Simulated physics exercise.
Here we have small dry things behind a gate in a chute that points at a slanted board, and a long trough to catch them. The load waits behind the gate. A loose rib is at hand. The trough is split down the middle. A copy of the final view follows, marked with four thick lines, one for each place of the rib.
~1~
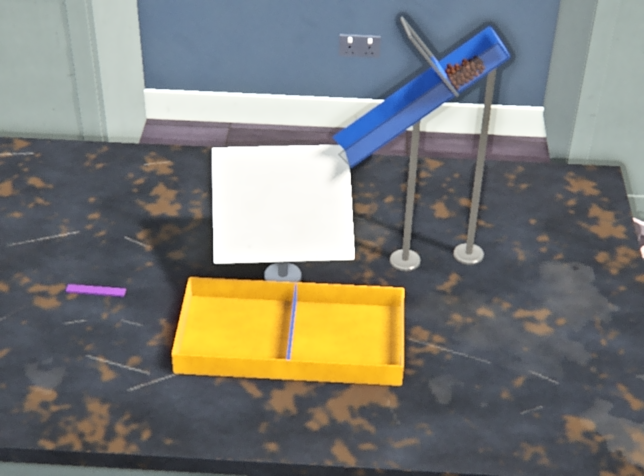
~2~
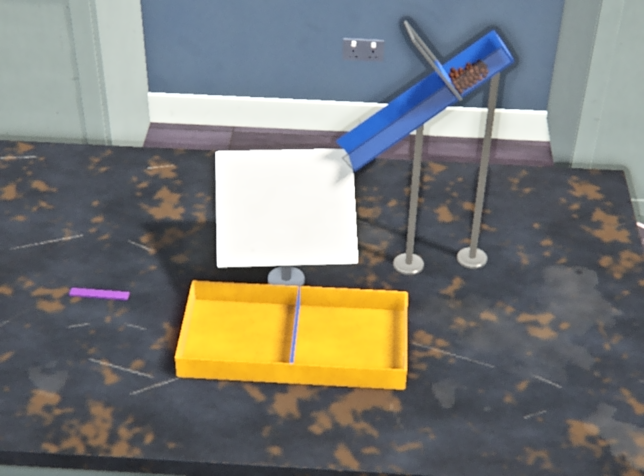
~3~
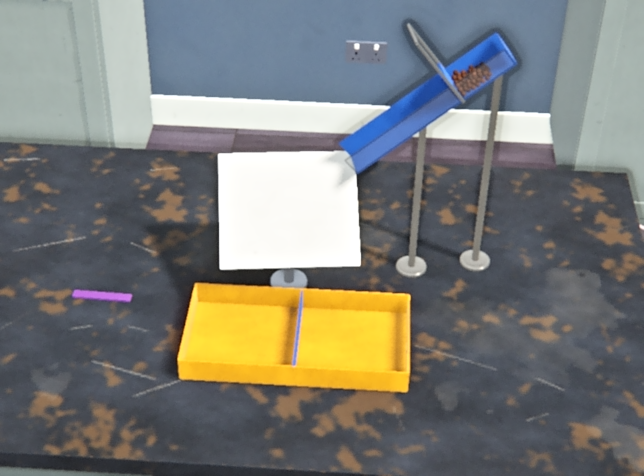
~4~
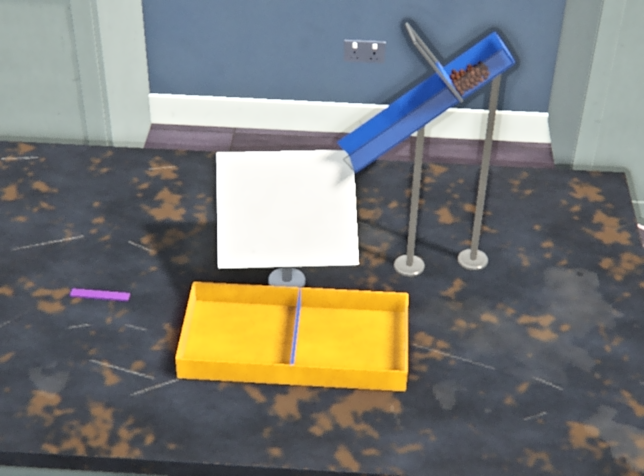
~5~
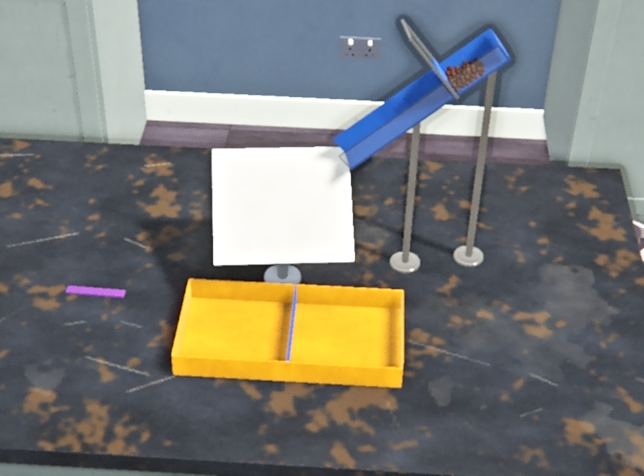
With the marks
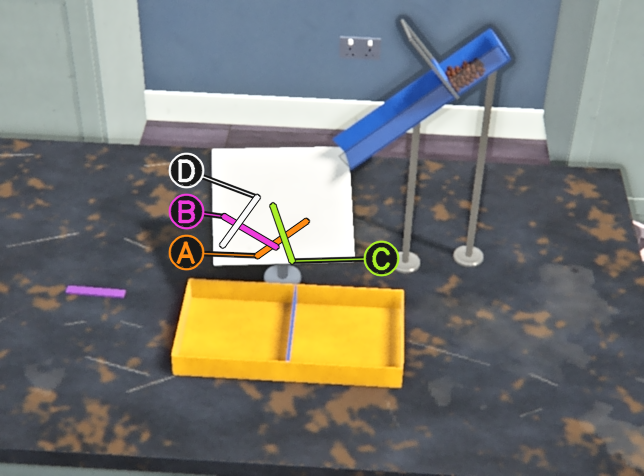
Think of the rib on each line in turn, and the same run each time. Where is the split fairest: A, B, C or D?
B.
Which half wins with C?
More lands on the right.
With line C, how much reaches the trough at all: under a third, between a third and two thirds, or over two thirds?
Over two thirds.
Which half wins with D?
Left.
On the marked copy, line A from (306, 221) to (257, 255); line B from (224, 216) to (276, 247); line C from (273, 205) to (292, 261); line D from (257, 197) to (222, 245).
If A is chosen, of what is caught, nearly all in the left half, a stray few in the right.
If B is chosen, of what is caught, about half in the left half, about half in the right.
If C is chosen, of what is caught, a small part in the left half, nearly all in the right.
If D is chosen, of what is caught, nearly all in the left half, a stray few in the right.
